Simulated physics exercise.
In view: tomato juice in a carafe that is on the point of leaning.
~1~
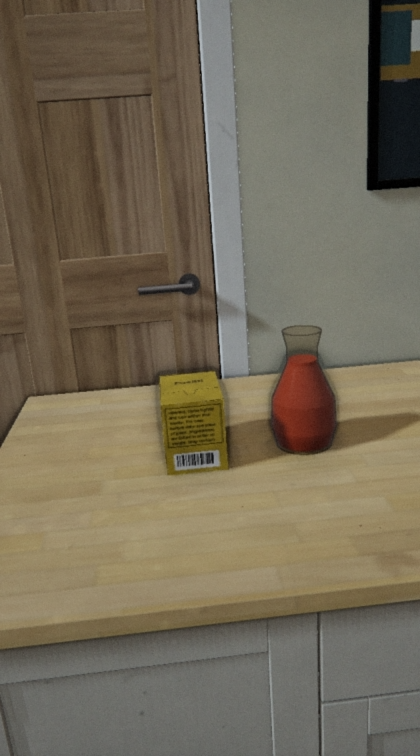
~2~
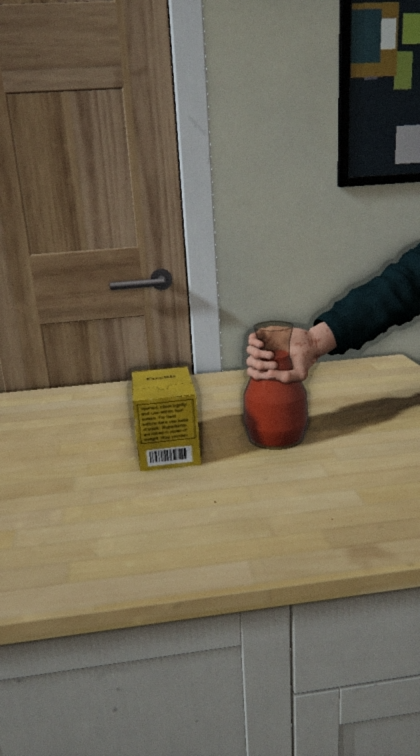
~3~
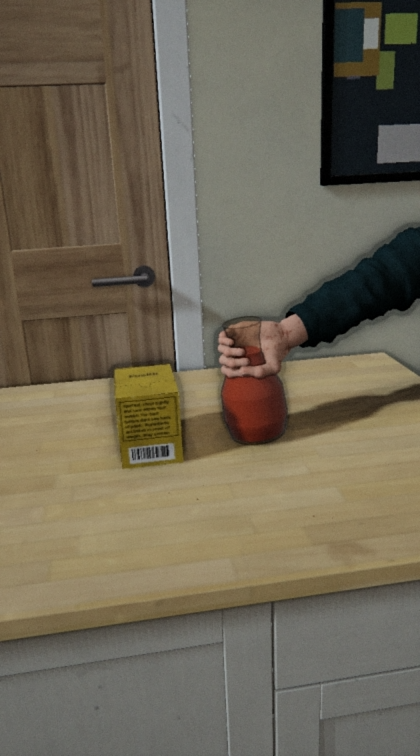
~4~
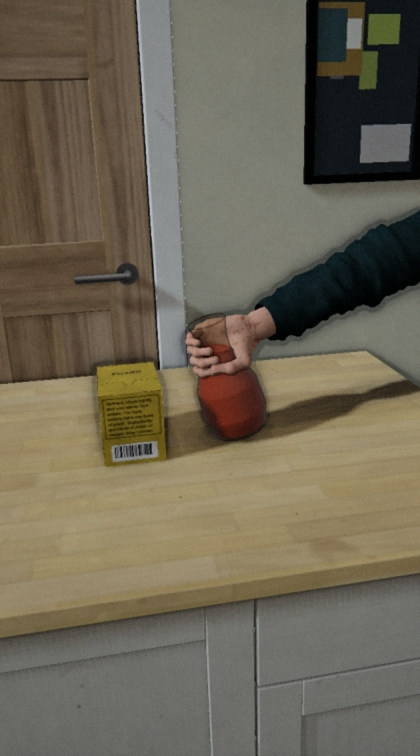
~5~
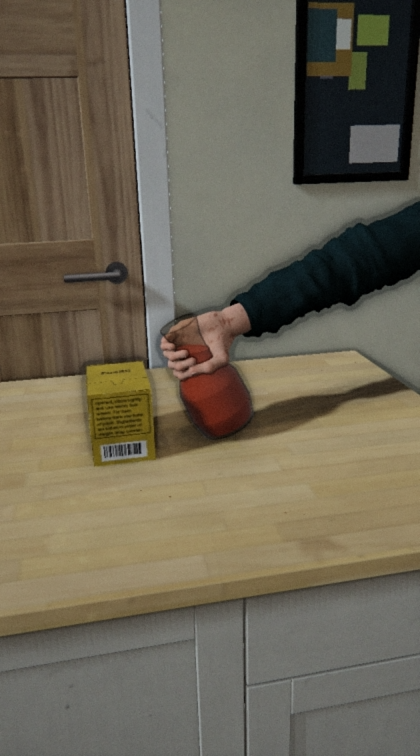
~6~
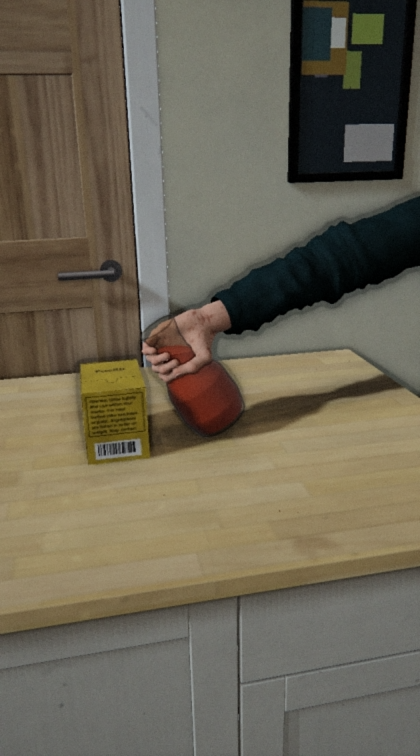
A hand grips a carafe of red juice and tilts it left towards a yellow packet.
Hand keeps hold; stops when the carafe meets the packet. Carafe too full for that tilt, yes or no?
No.
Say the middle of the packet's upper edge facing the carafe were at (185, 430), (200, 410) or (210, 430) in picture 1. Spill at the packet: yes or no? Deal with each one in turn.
One by one, the answers are: Pours over, pours over and pours over.
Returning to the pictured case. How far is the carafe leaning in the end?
About 45 degrees.
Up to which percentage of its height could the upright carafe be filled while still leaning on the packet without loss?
It can be filled to around 85 %.
Soon after, the carafe leans by about 35°; nothing has left it.
Later, the carafe leans by about 45°; nothing has left it.
In the end, the carafe leans by about 45°, against the packet; nothing has left it.
